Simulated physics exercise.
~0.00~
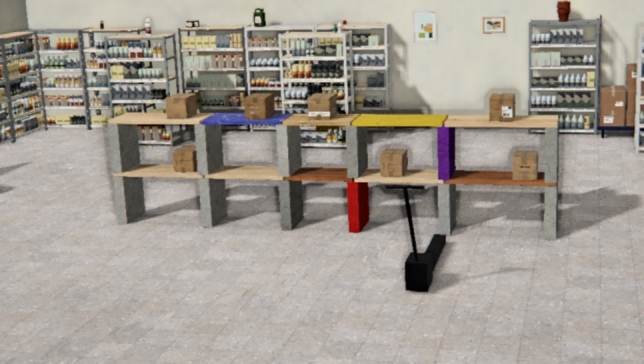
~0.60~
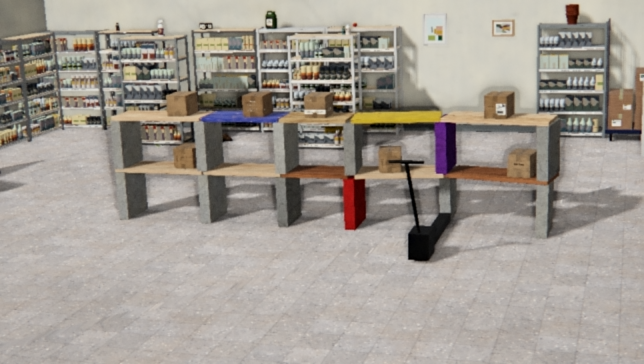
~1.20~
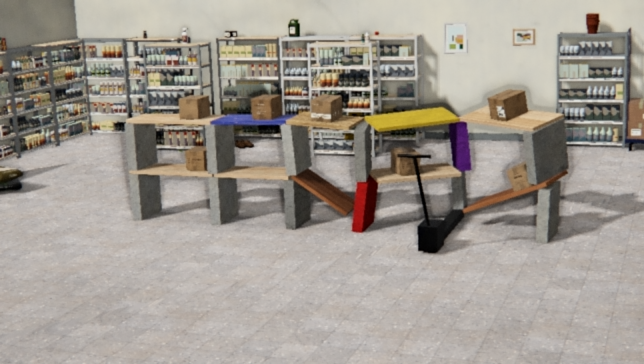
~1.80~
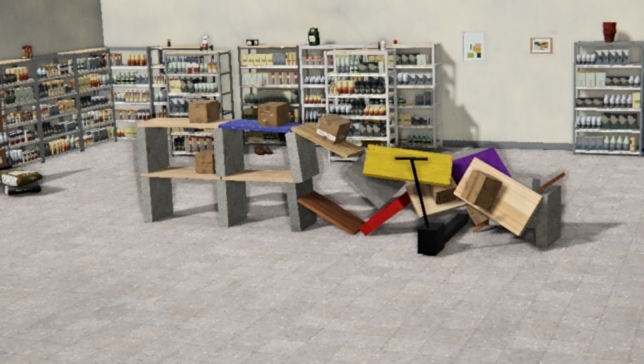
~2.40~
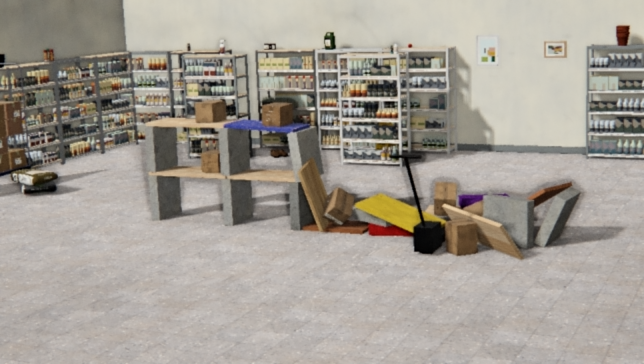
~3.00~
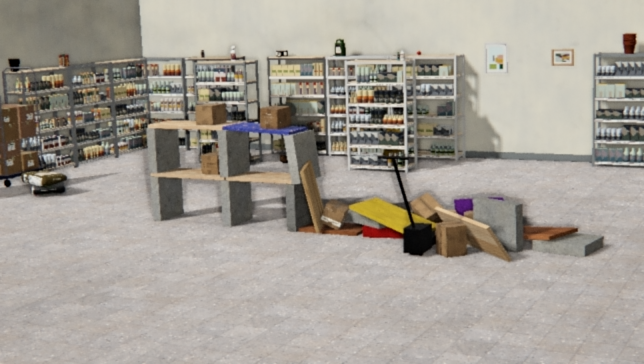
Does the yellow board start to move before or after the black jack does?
The yellow board starts to move after the black jack, which is already pushing in under the rack while the board still lies in its place.
